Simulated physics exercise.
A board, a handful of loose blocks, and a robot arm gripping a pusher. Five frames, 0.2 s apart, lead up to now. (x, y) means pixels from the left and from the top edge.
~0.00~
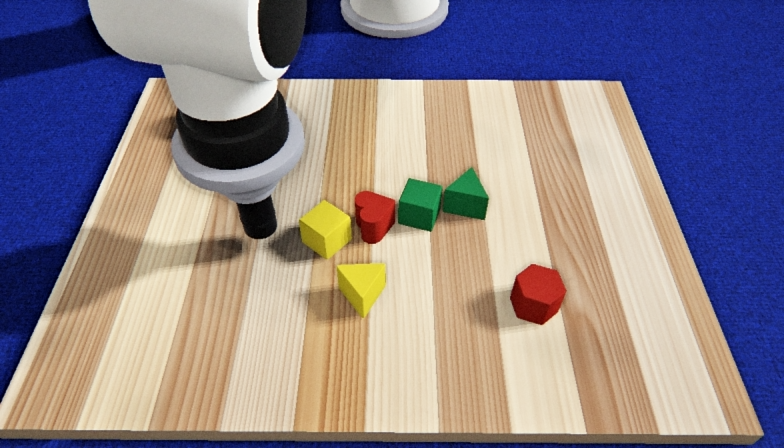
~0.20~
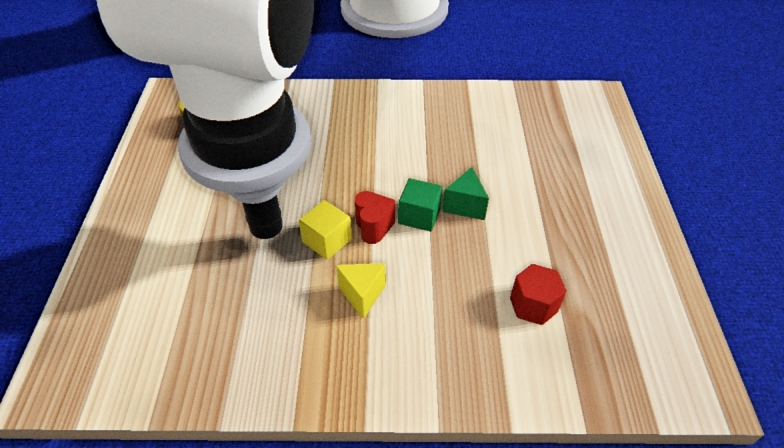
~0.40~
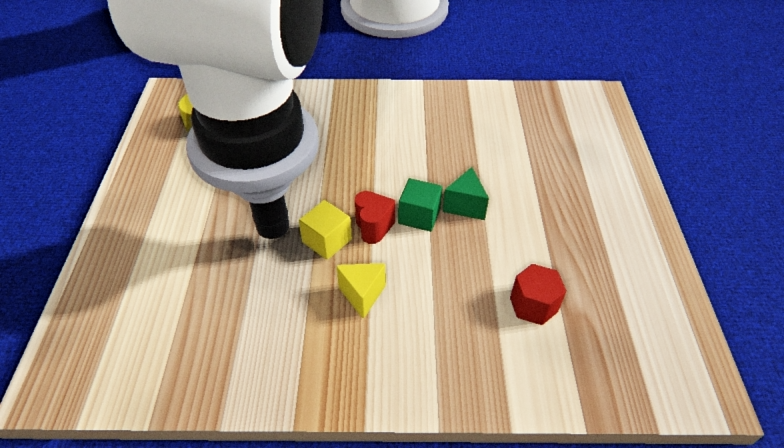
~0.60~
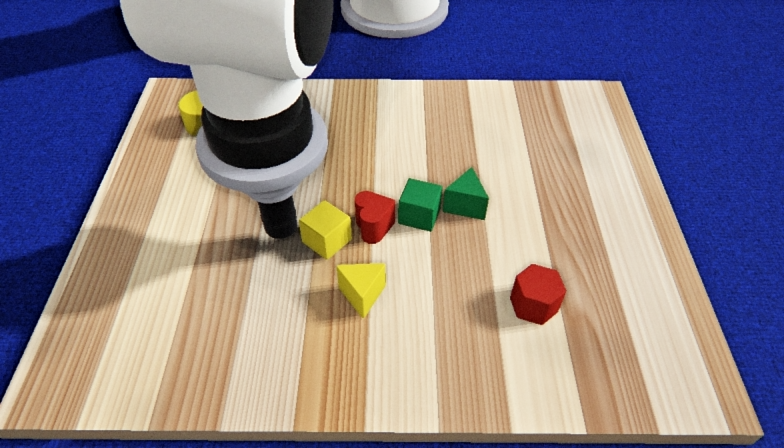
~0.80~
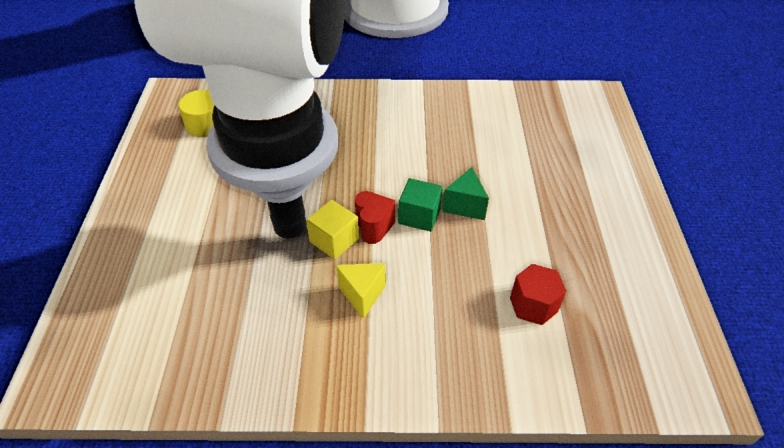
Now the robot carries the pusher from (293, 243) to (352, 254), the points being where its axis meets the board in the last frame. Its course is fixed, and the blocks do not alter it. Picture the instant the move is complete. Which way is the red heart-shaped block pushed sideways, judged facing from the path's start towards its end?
Slides left.
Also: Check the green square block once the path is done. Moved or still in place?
It shifts.
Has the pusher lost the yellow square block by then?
No, that is not what happens.
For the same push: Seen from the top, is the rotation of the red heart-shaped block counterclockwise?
In short: Yes.
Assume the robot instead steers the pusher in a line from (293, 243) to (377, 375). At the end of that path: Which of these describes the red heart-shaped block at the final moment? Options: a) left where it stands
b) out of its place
I'll go with a - left where it stands.
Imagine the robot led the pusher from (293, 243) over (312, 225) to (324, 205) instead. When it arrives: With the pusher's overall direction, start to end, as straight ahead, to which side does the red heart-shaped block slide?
Out to the right.
What follows on the original path. Halfway along, pusher (321, 232); yellow square block (363, 220); red heart-shaped block (389, 202), turned 40° anticlockwise; green square block (426, 191).
At the end, pusher (351, 238); yellow square block (389, 218), turned 30° anticlockwise; red heart-shaped block (402, 194), turned 65° anticlockwise; green square block (438, 183); green three-sided block (477, 183).
